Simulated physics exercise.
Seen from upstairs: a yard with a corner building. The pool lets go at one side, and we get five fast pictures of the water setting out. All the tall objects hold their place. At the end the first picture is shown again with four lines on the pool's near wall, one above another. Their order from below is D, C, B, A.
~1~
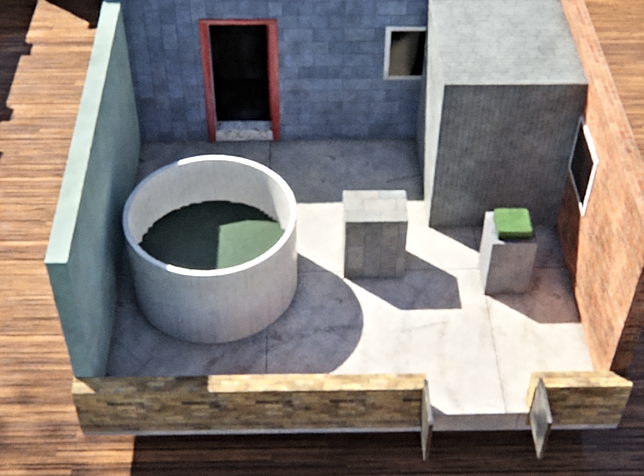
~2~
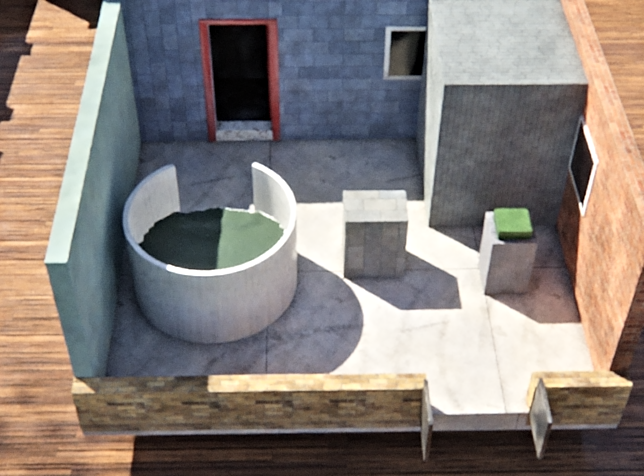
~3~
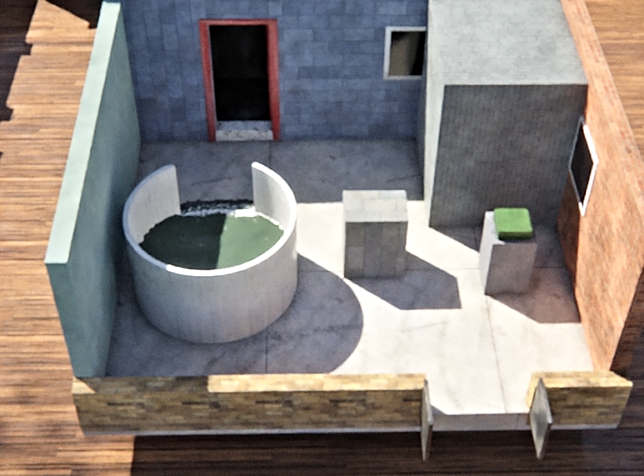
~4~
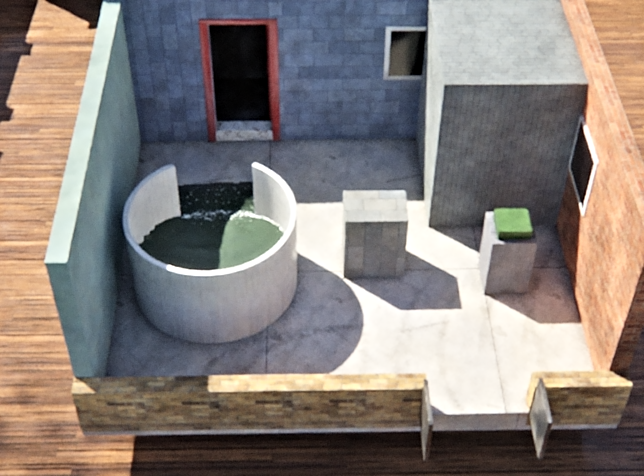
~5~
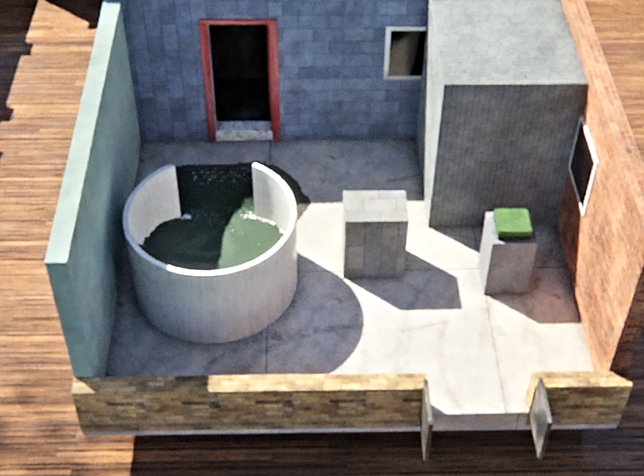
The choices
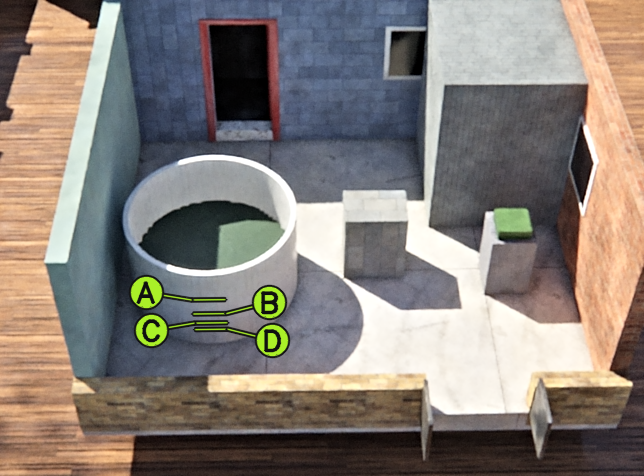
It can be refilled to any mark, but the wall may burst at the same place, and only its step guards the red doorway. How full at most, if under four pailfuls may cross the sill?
C is the one.
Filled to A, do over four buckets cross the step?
Yes, that goes wrong.
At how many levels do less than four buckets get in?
Two of them.
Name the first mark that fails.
B it is.
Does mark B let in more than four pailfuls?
Yes, that goes wrong.
On the marked copy, A at (208, 299); B at (209, 313); C at (210, 322); D at (211, 329); from the bottom up D, C, B, A.
If A is chosen, dozens of bucketfuls pour in.
If B is chosen, about 8 bucketfuls get in.
If C is chosen, a splash gets over, under a bucket.
If D is chosen, nothing gets over.
